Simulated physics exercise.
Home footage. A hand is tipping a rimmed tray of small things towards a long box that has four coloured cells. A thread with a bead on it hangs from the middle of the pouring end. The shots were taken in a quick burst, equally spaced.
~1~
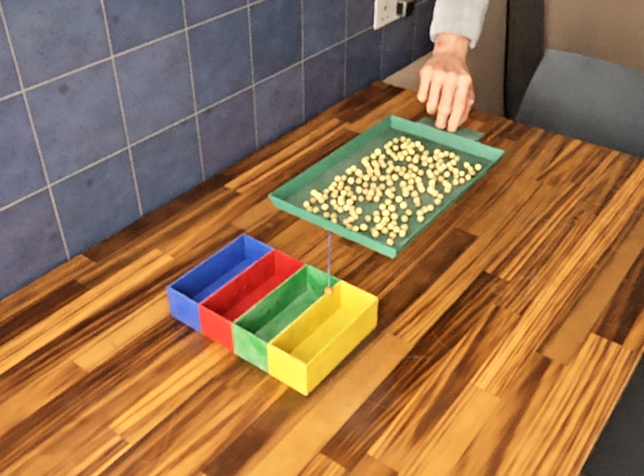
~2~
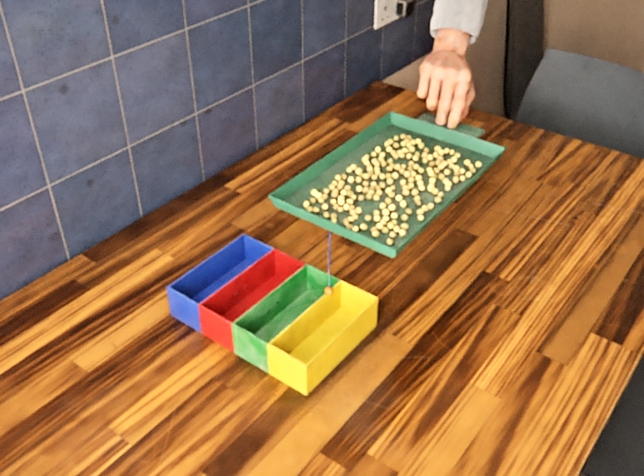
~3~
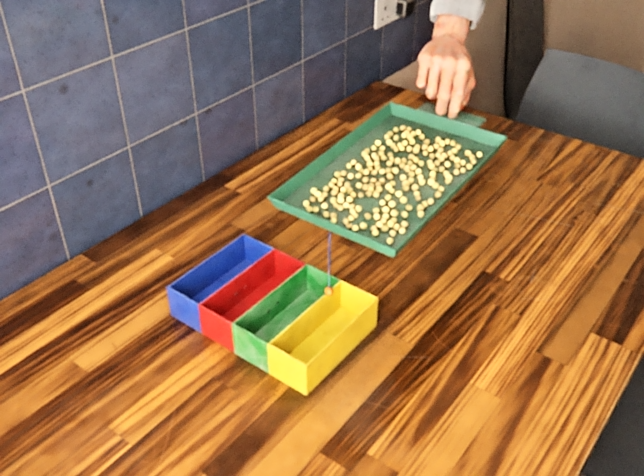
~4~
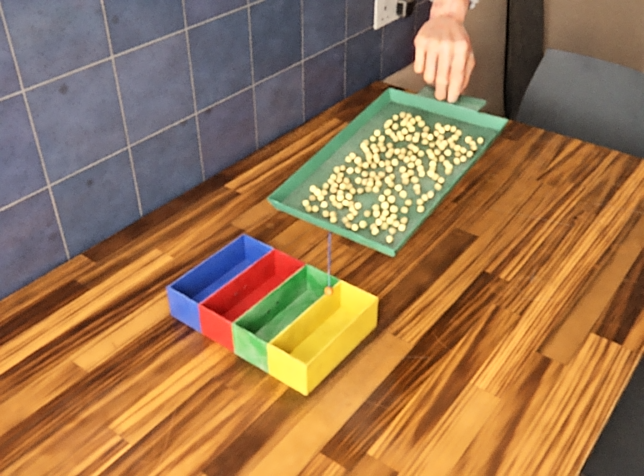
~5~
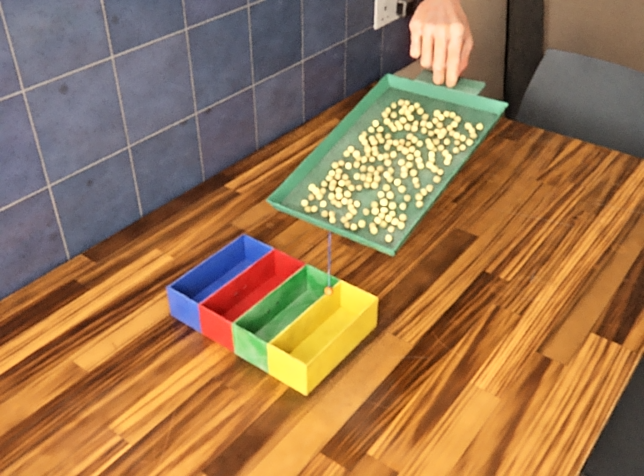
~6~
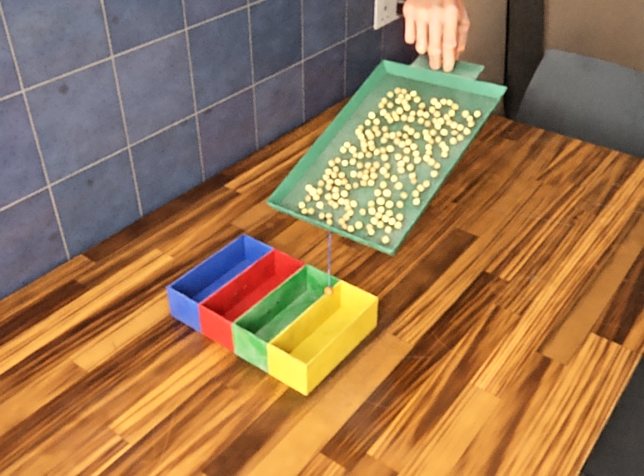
A hand steadily raises the far end of a green rimmed tray of pale soya beans, seen from above at an angle over a striped wooden table beside a blue tiled wall. Below the near end, where a beaded thread hangs, sits a box with blue, red, green and yellow cells from left to right. The tray steepens, its near edge dipping slightly left, while the camera stays still.
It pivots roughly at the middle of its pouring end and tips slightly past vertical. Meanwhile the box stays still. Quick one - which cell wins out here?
The green one wins out.
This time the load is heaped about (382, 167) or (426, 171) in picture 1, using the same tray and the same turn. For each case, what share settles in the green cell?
Close to 50 in a hundred, then close to 30 in a hundred.
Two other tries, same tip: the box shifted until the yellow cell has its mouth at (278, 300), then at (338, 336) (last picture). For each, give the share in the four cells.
Estimate: 60 % first, 100 % second.
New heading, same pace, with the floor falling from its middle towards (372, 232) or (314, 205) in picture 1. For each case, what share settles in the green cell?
The first try would leave around 0 per cent there, the second around 30 per cent.
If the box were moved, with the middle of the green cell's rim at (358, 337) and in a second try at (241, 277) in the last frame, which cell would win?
Case A: Blue; case B: That yellow cell.
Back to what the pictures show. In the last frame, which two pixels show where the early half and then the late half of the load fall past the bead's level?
(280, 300) first, (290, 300) later.
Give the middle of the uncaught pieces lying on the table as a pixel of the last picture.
Centre, final frame: Roughly (330, 402).
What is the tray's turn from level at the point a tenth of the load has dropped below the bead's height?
70°.
Soon, tray tipped steeply; most on the tray; a stray few in the red cell; a stray few in the green cell; about a quarter falling or outside the box.
A while on, tray tipped past a quarter turn; about a quarter on the tray; about a quarter in the green cell; a small part in the red cell; a small part in the yellow cell; about a quarter falling or outside the box.
Towards the end, tray tipped past a quarter turn; about a third in the green cell; about a quarter in the yellow cell; about a quarter in the red cell; a small part falling or outside the box.
Finally, tray tipped past a quarter turn; about a third in the green cell; about a quarter in the yellow cell; about a quarter in the red cell; none in the blue cell; a small part outside the box.
